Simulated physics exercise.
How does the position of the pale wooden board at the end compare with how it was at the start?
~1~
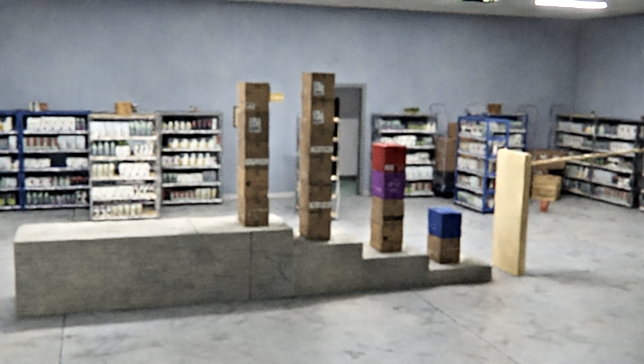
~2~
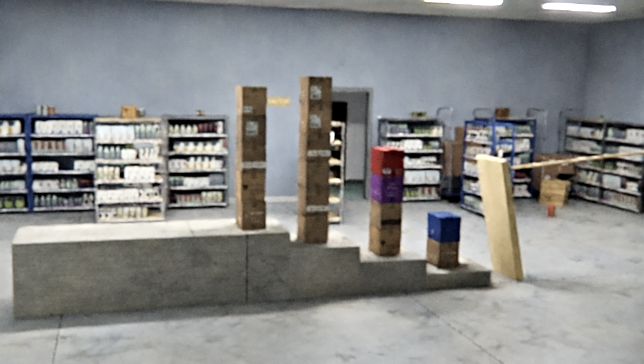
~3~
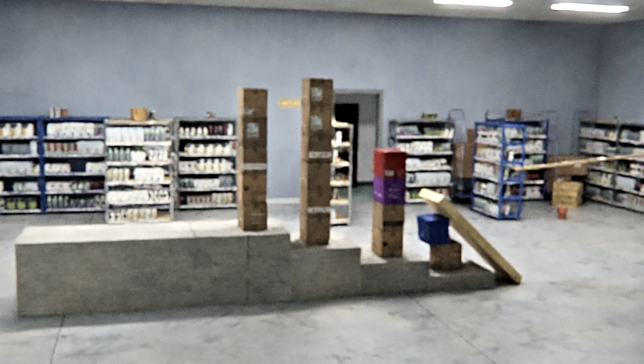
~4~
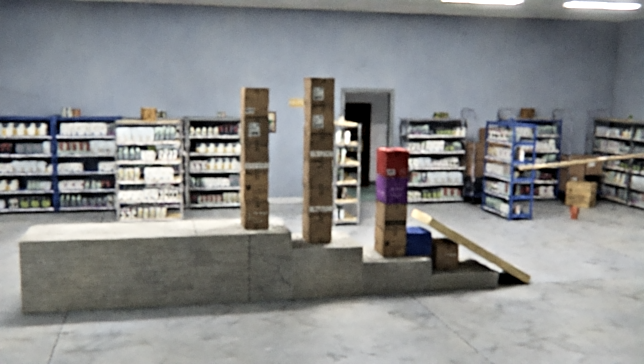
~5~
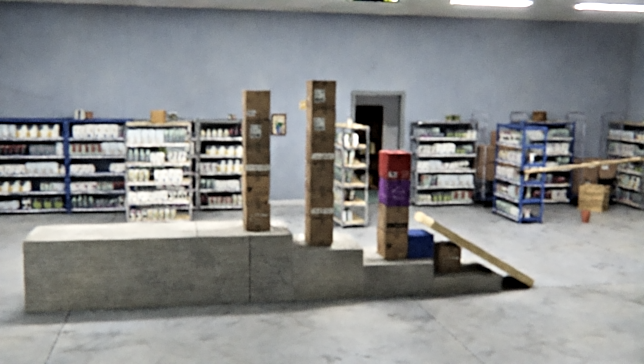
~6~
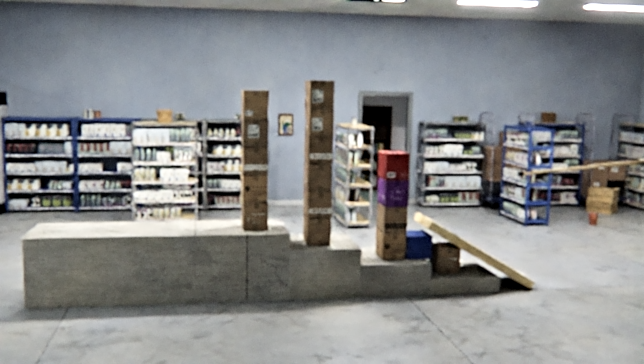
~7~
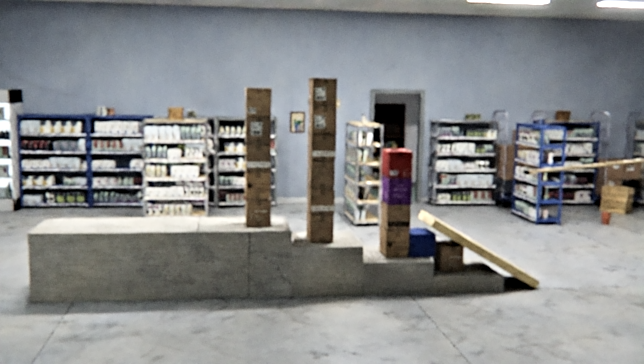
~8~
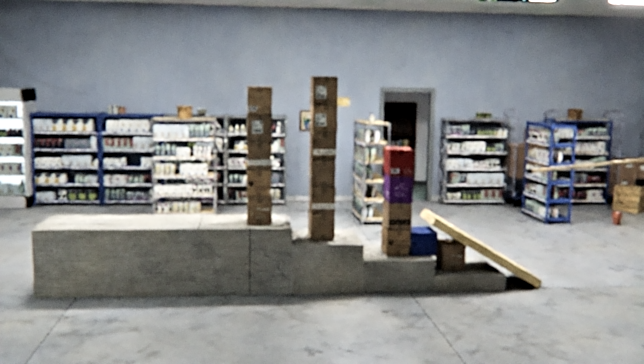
At the start the board stands upright on end beside the lowest step. By the end it has toppled over to the left and lies on its side at a slant against the low end of the steps.
Wooden board toppling left onto stepped cartons, knocking a blue one off its low pile, then resting aslant as taller piles stand.
